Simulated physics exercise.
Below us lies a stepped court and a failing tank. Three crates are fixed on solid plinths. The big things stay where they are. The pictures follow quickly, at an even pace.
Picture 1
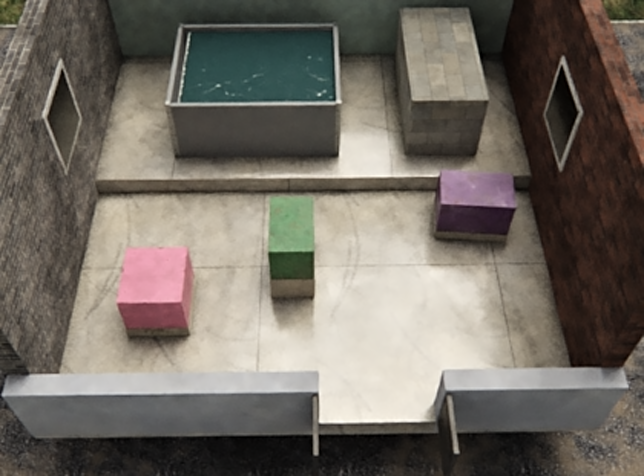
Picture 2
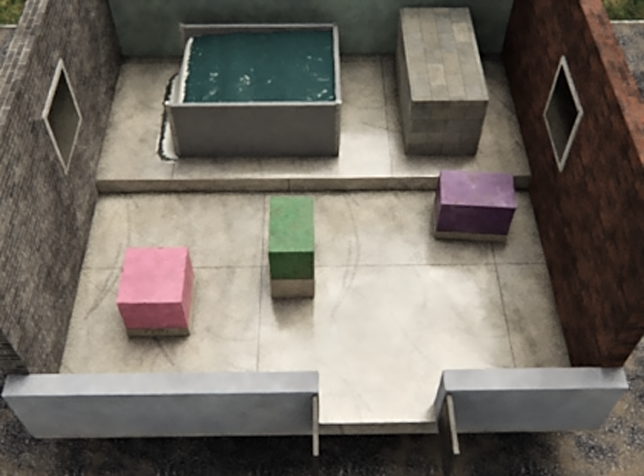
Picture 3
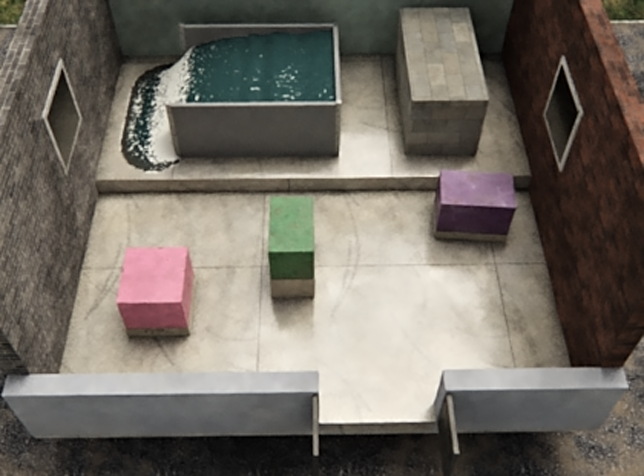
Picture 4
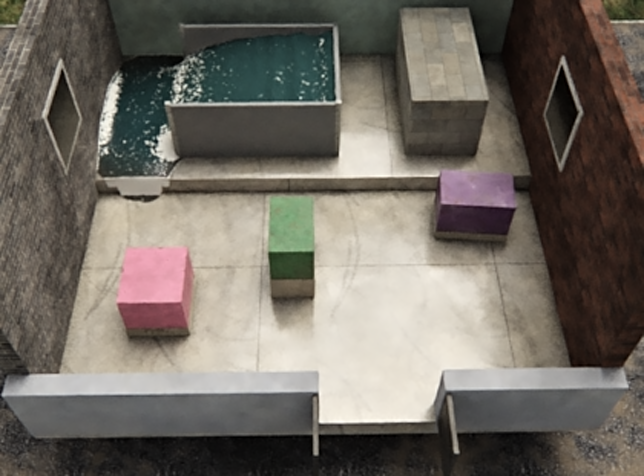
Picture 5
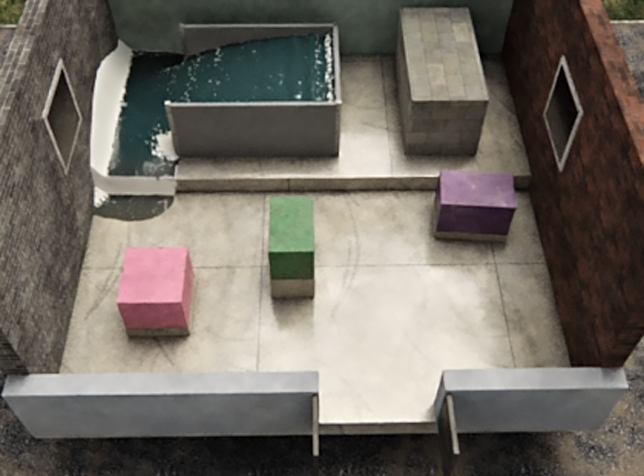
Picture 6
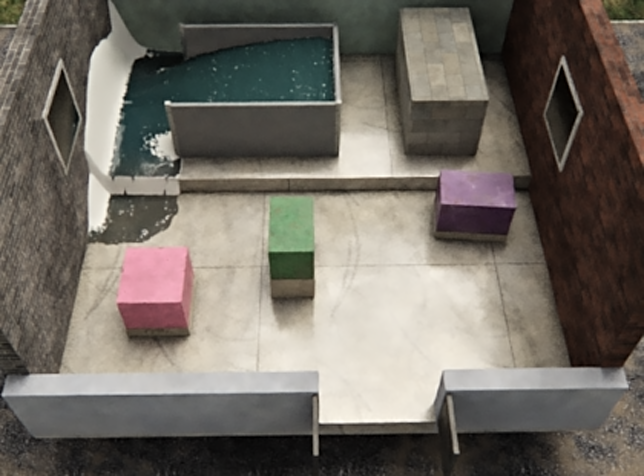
Water sits in an open grey tank at the back left of a walled court, then pours out over the tank's left side. It spreads across the upper level to the left wall, drops over the step edge, and pools on the lower floor behind the pink block.
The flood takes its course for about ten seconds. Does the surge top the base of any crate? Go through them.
In the end: The green crate keeps dry; the purple crate is soaked; the pink crate is soaked.
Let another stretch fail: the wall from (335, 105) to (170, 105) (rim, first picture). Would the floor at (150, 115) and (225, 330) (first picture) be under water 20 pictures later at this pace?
One after the other: Not flooded, under water.
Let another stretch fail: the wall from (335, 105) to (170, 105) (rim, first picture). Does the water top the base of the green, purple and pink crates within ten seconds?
In short: Green gets wet; purple gets wet; pink is soaked.
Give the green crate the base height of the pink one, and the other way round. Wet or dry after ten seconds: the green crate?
In short: The green one is topped.
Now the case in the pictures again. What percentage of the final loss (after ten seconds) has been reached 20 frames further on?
Near 0 in a hundred.
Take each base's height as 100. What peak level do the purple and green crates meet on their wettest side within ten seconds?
Roughly 210 per cent, then 60 per cent.
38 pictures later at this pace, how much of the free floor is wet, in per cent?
About 95 per cent.
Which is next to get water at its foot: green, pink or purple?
That is the pink-painted one.
A moment on, water covers 25 % of the floor; the green crate not reached, the purple crate not reached, the pink crate water round its plinth.
Next, water covers 40 % of the floor; the green crate water round its plinth, the purple crate not reached, the pink crate water round its plinth.
Then, water covers 75 % of the floor; the green crate water round its plinth, the purple crate not reached, the pink crate water round its plinth.
Later, water covers 95 % of the floor; the green crate water round its plinth, the purple crate water round its plinth, the pink crate water round its plinth.
In the end, water covers 95 % of the floor; the green crate stayed above the water, the purple crate was topped, the pink crate was topped.
